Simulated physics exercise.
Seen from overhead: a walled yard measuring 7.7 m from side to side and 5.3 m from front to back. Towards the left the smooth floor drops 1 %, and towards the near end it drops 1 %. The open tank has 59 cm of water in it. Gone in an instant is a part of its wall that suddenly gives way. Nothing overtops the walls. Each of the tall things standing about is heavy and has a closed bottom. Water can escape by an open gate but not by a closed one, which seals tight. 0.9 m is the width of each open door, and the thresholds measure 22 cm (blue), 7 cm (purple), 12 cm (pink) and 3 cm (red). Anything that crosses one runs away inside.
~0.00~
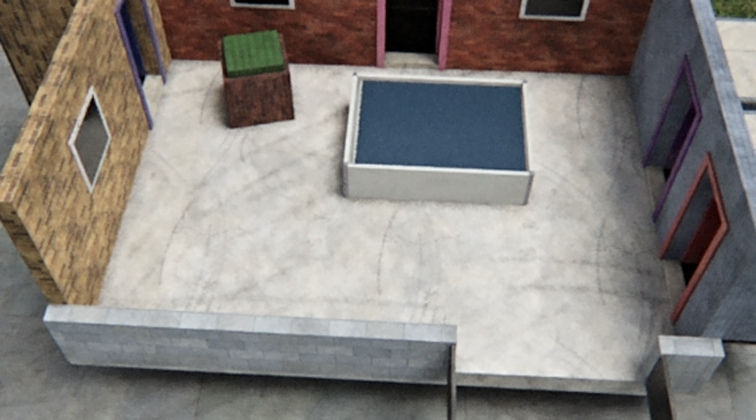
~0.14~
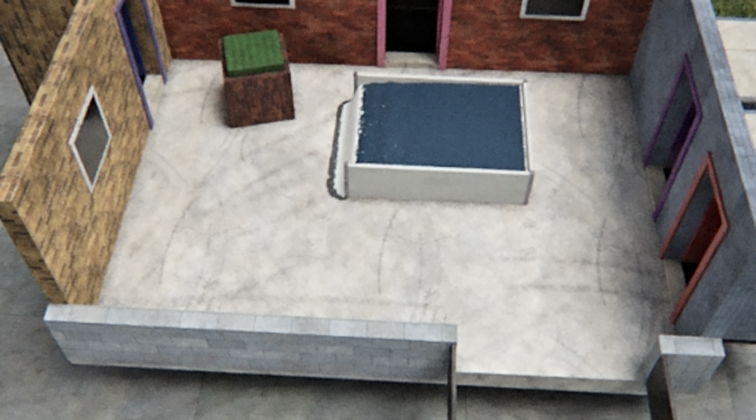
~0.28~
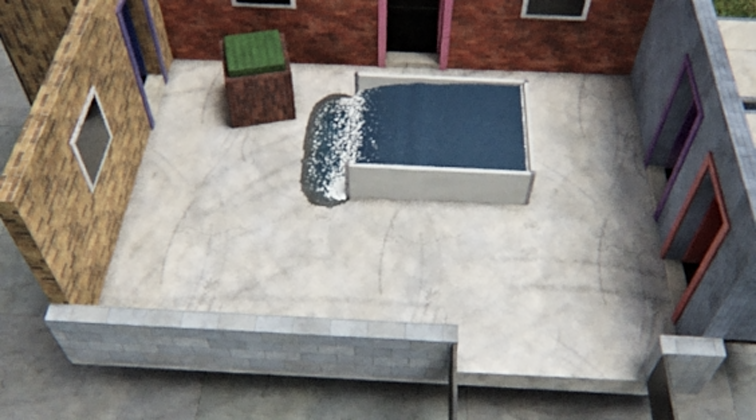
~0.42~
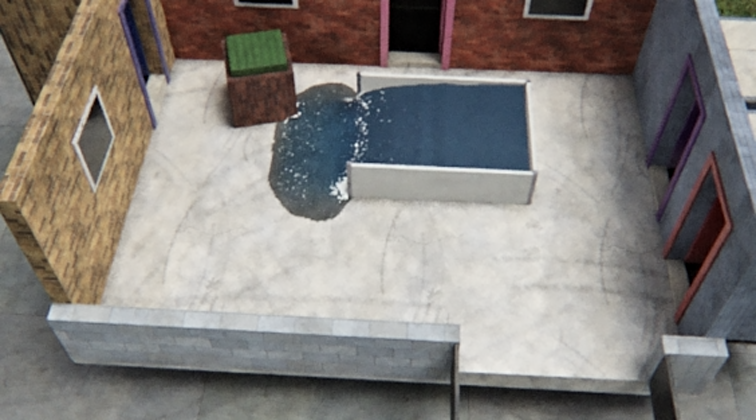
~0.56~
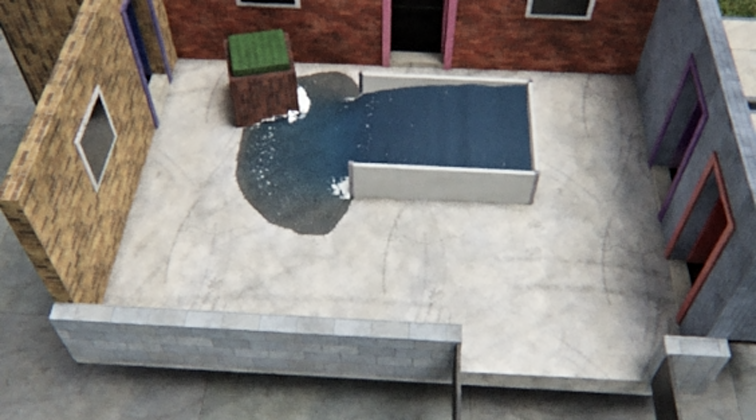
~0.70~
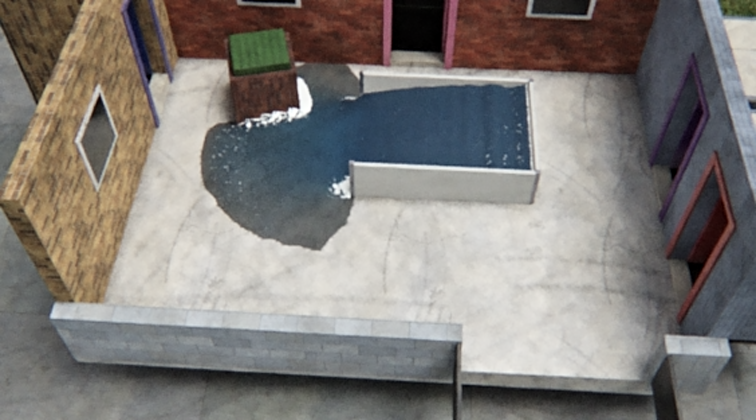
A walled yard with a pale, scuffed floor is seen from high above, between tan brick on the left, red brick behind and grey walls on the right and front. A white-sided tank of dark blue water stands near the back, right of a brick block topped with green. The tank's left side vanishes and water pours out foaming, spreading leftward and forward around the block.
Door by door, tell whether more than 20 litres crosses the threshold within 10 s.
Result: Blue door: Beneath the limit, purple door: Beneath the limit, pink door: Beneath the limit, red door: Above the limit.
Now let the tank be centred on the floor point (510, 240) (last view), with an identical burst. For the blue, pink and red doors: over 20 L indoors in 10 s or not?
Against the limit, the blue door stays within it, the pink door stays within it and the red door stays within it.
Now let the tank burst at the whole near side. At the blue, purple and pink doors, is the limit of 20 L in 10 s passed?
Log - blue: Threshold not reached, purple: Threshold not reached, pink: Threshold not reached.
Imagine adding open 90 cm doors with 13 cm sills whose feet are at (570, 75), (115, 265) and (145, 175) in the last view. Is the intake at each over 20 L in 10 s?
Per doorway, in order: Insufficient / sufficient / sufficient.
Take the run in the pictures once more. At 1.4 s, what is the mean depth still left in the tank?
Roughly 36 centimetres.
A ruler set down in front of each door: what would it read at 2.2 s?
Door by door in cm, blue shows 14, purple shows 0, pink shows 3, red shows 0.
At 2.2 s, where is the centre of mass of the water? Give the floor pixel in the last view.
Balance point at about (316, 154).
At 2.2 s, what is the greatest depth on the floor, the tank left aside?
About 36 cm at most.
After 1.4 s water covers 25 % of the floor and is deepest (37 cm) near (146, 166); blue door 6 cm at the sill, 0 L in, purple door not reached, pink door not reached, red door not reached.
After 2.2 s water covers 40 % of the floor and is deepest (36 cm) near (143, 175); blue door 14 cm at the sill, 0 L in, purple door not reached, pink door 3 cm at the sill, 0 L in, red door not reached.
After 3.5 s water covers 50 % of the floor and is deepest (42 cm) near (98, 322); blue door 17 cm at the sill, 0 L in, purple door not reached, pink door 3 cm at the sill, 0 L in, red door not reached.
After 6.0 s water covers 90 % of the floor and is deepest (24 cm) near (95, 334); blue door 13 cm at the sill, 1 L in, purple door not reached, pink door 4 cm at the sill, 0 L in, red door 6 cm at the sill, 0 L in.
After 10.0 s water covers 100 % of the floor and is deepest (14 cm) near (95, 334); blue door 9 cm at the sill, 1 L in, purple door 8 cm at the sill, 5 L in, pink door 3 cm at the sill, 0 L in, red door 10 cm at the sill, 120 L in.
